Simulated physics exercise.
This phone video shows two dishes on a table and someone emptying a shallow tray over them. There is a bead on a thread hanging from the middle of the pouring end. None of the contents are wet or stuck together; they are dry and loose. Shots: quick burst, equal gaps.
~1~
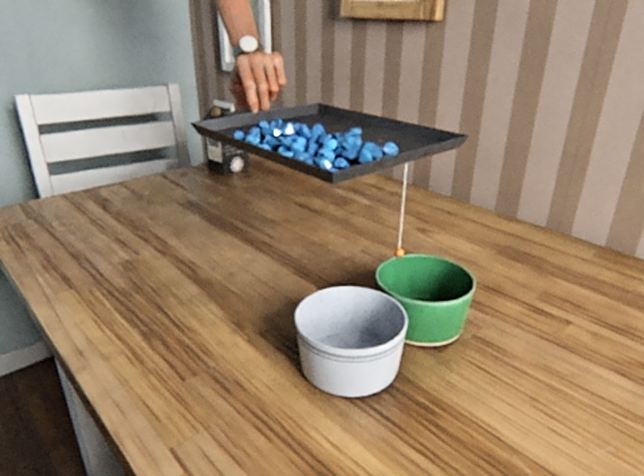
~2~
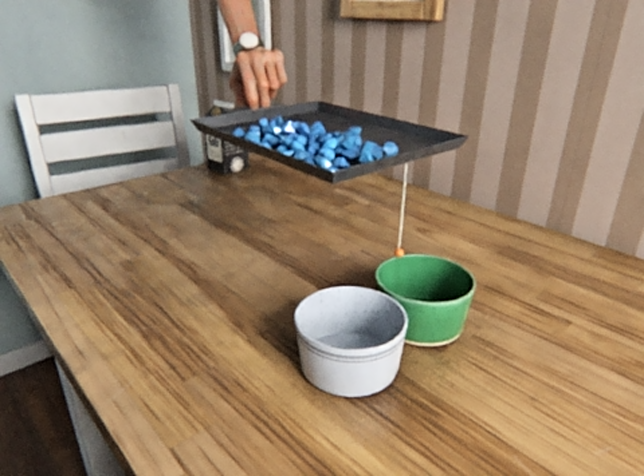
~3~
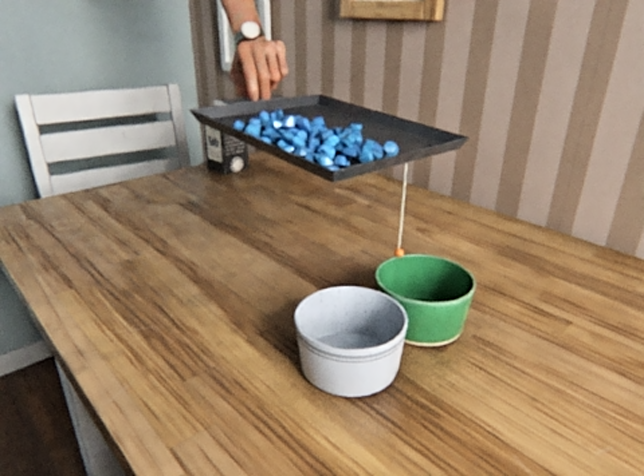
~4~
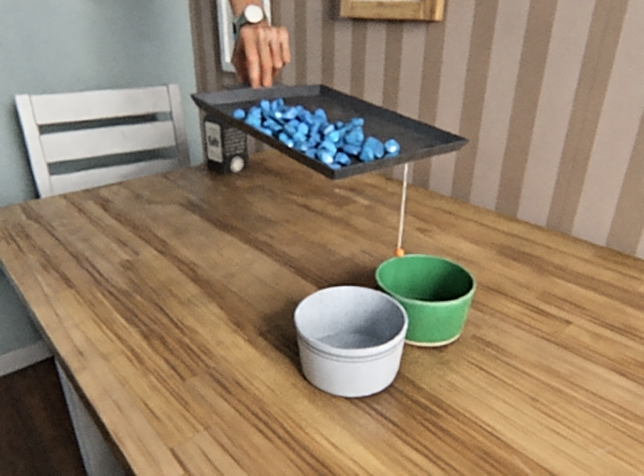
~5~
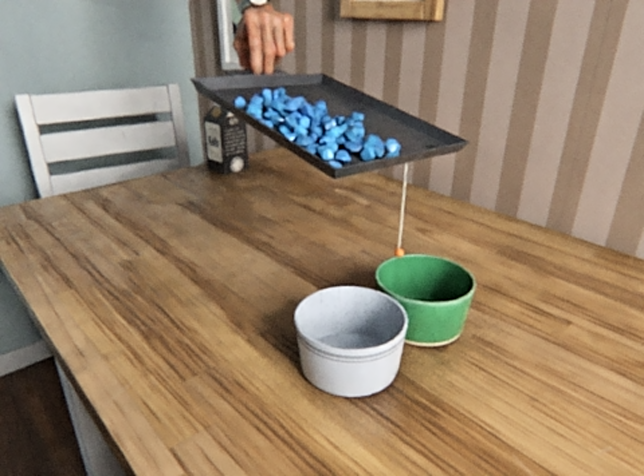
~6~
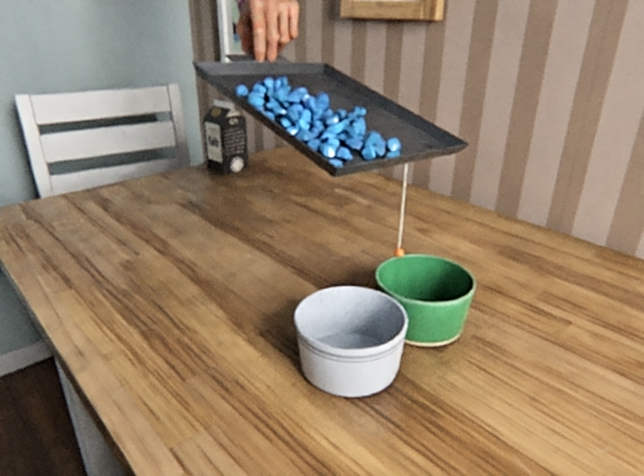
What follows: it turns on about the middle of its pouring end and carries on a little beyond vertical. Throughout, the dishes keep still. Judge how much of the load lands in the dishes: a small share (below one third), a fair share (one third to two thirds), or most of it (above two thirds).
A fair share.
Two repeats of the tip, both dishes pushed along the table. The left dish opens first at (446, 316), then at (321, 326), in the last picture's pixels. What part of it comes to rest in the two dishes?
Trial 1 about 30 %, trial 2 about 40 %.
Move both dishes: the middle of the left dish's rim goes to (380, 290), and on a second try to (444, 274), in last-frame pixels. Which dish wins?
Taking them in turn, it's the one to the right and then the one to the left.
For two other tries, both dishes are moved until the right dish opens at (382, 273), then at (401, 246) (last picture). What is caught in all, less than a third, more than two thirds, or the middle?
The two tries give, in order: Below one third; under a third.
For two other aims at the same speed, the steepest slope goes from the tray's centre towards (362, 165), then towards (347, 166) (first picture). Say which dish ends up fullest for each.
Try one - the dish to the left; try two - the dish to the left.
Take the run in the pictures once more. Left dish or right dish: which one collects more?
Result - fuller dish: Right-side dish.
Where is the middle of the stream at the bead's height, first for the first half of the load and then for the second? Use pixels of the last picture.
Earlier portion about (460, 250); later portion about (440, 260).
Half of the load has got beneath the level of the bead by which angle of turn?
Somewhere near 80 degrees, I'd say.
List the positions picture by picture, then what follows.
Corners of the pouring end at (333, 169) and (461, 135), level; middle of the load at (312, 142), aquarium stones; left dish at (391, 362); right dish at (463, 316); bead on its thread at (399, 253), in the first frame.
Corners of the pouring end at (333, 169) and (461, 136), level; middle of the load at (312, 141), in the second frame.
Corners of the pouring end at (334, 168) and (461, 137), tipped barely, lowest at the right corner; middle of the load at (313, 136), in the third frame.
Corners of the pouring end at (335, 166) and (462, 139), tipped a little, lowest at the right corner; middle of the load at (313, 130), in the fourth frame.
Corners of the pouring end at (336, 165) and (462, 140), tipped a little, lowest at the right corner; middle of the load at (315, 124), in the fifth frame.
Corners of the pouring end at (338, 164) and (462, 142), tipped clearly, lowest at the right corner; middle of the load at (317, 117); left dish at (391, 362); right dish at (463, 316), in the sixth frame.
Soon after the last picture, tray tipped steeply; most on the tray; a stray few in the right dish; a small part in the air.
A little later, tray tipped right over; a small part in the left dish; about half in the right dish; about half outside both; a stray few in the air.
Later still, tray tipped past a quarter turn; a small part in the left dish; about half in the right dish; about half outside both.
At rest, tray tipped past a quarter turn; a small part in the left dish; about half in the right dish; about half outside both.
